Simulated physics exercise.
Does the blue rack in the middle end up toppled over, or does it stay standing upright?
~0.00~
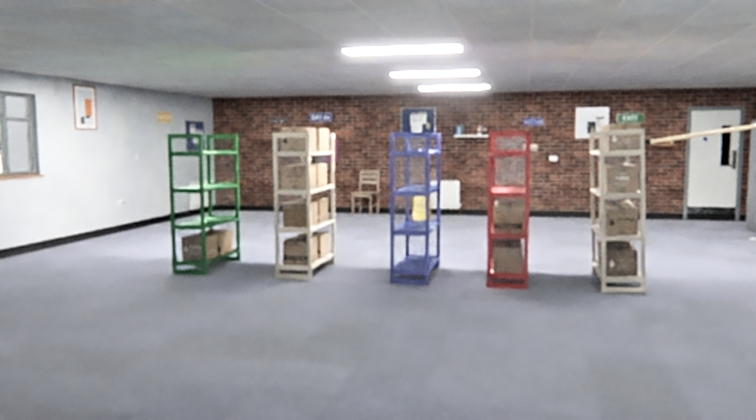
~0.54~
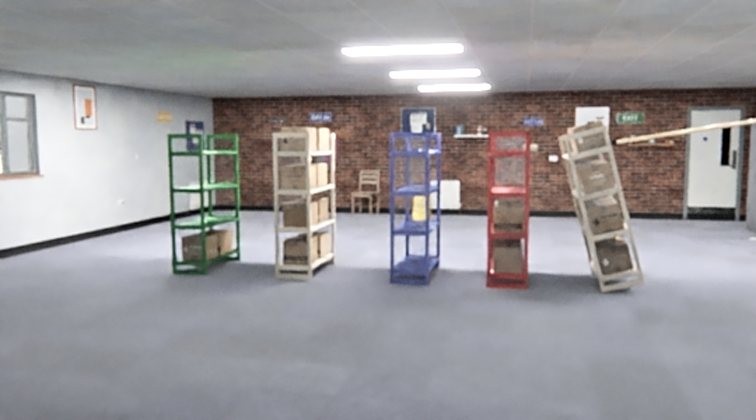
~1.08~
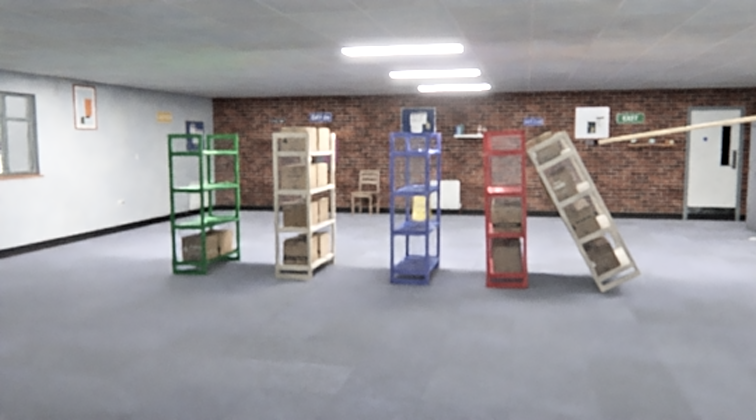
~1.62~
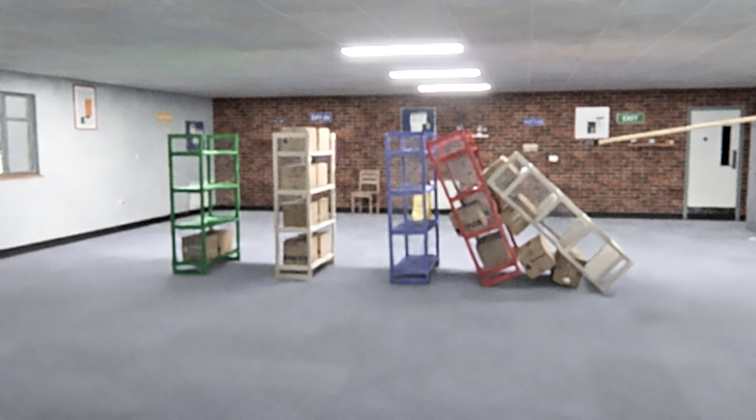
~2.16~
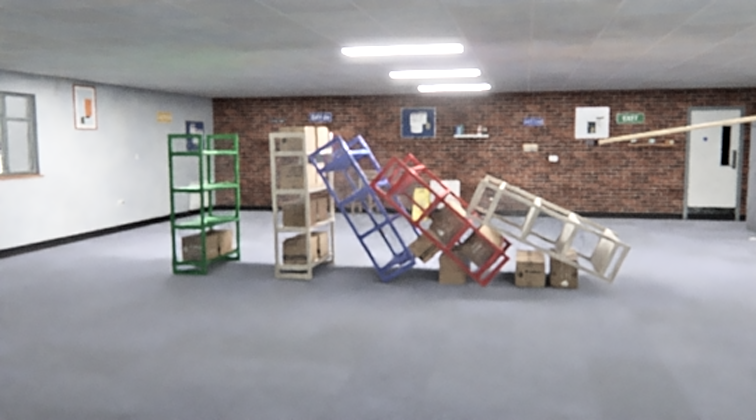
The blue rack goes over. It is knocked to the left by the red rack and ends up slanted against the cream rack beside it.
